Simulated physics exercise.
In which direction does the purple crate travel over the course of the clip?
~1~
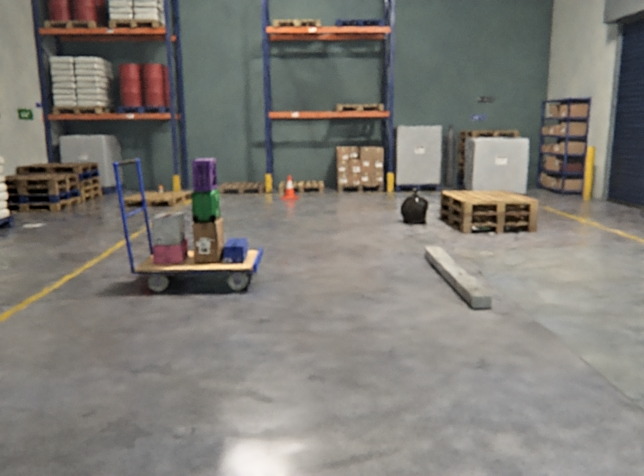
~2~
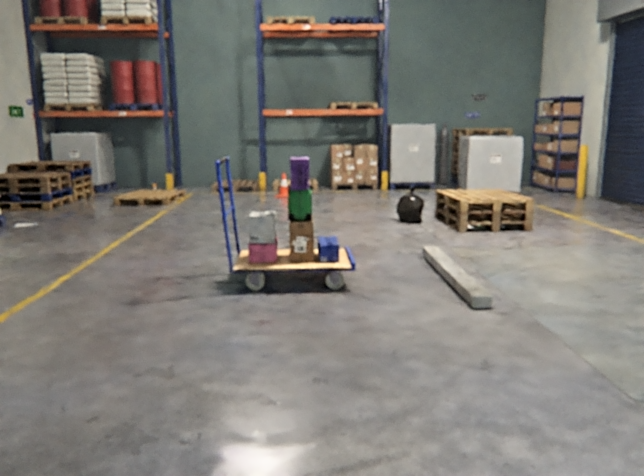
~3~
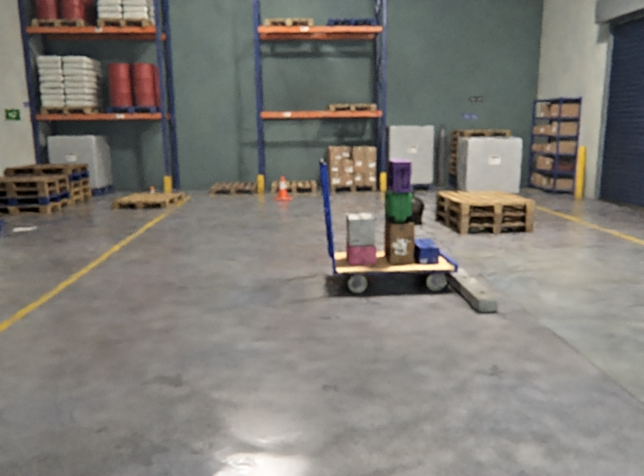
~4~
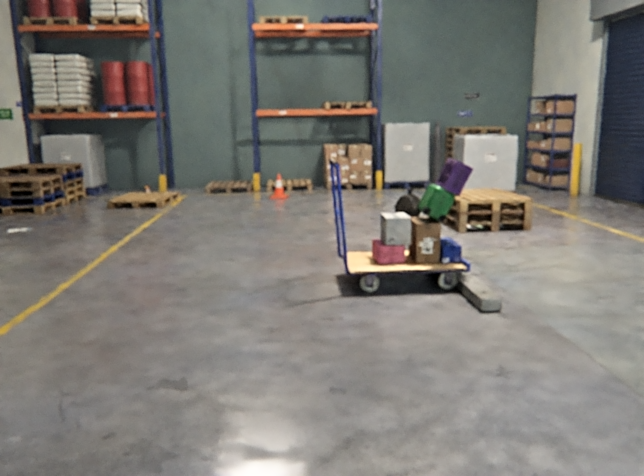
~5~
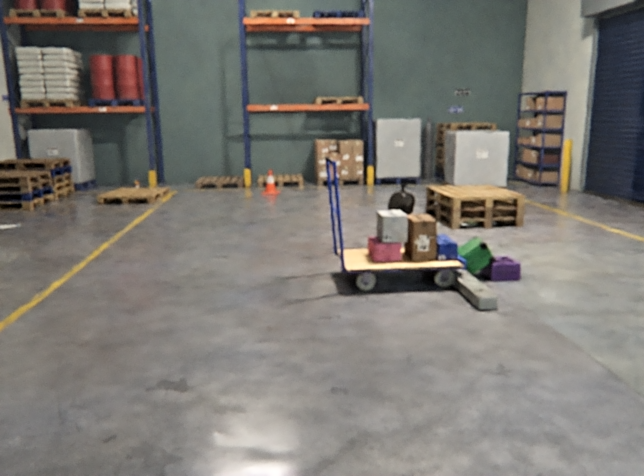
The purple crate moves to the right, first riding on the trolley and then toppling off its front end.
